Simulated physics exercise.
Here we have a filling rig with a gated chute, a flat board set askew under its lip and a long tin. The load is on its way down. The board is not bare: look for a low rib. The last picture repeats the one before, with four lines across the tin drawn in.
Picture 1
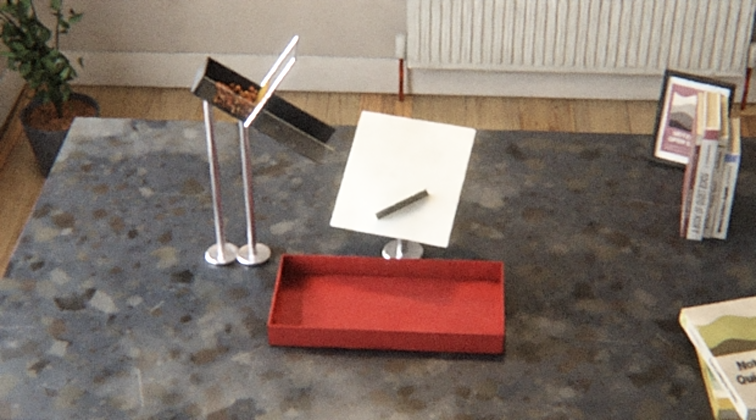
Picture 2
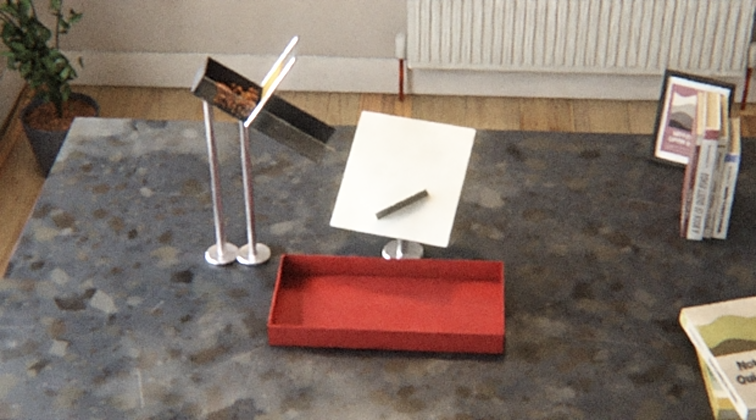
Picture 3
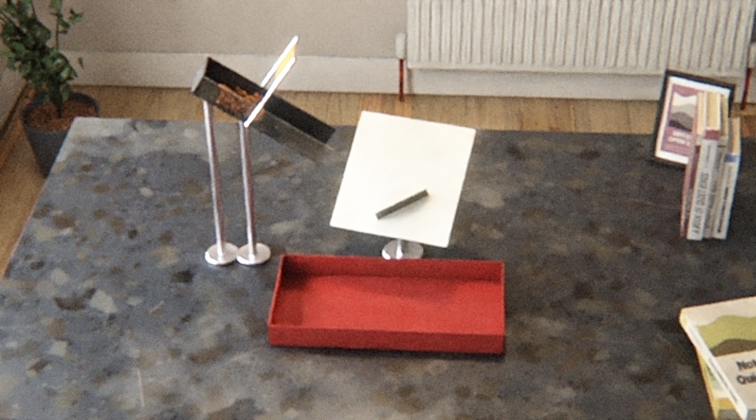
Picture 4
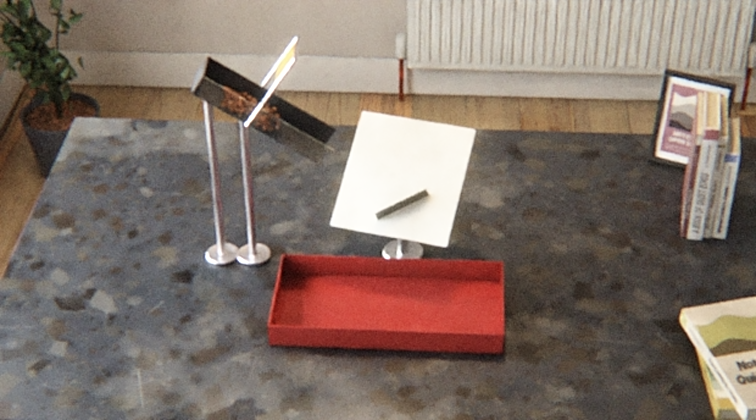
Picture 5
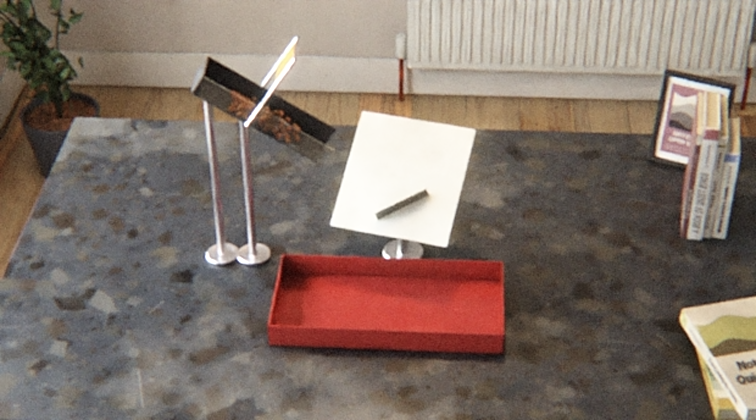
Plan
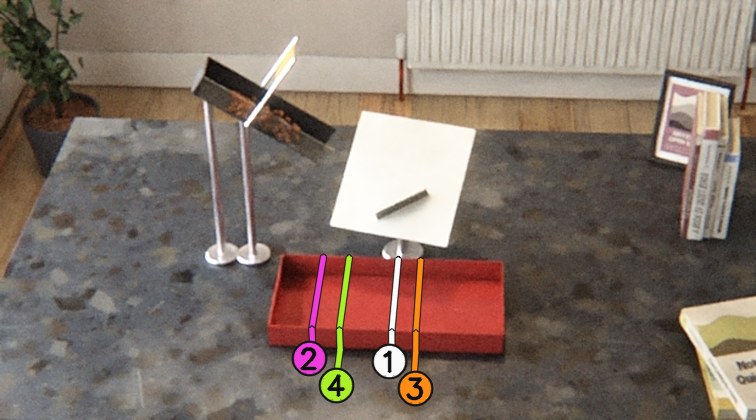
Small brown balls slide down a dark sloping chute as its raised gate stays up.
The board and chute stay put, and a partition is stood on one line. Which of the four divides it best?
It is 4.
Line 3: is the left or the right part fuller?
More lands on the left.
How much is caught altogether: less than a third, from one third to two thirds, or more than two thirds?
It is more than two thirds.
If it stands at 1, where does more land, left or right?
The left side.
On the marked copy, line 1 crosses the front rim at (391, 330); line 2 crosses the front rim at (311, 327); line 3 crosses the front rim at (415, 331); line 4 crosses the front rim at (339, 328).
With 1, of what is caught, nearly all on the left of the divider, a stray few on the right.
With 2, of what is caught, none on the left of the divider, all on the right.
With 3, of what is caught, all on the left of the divider, none on the right.
With 4, of what is caught, about a third on the left of the divider, about two thirds on the right.
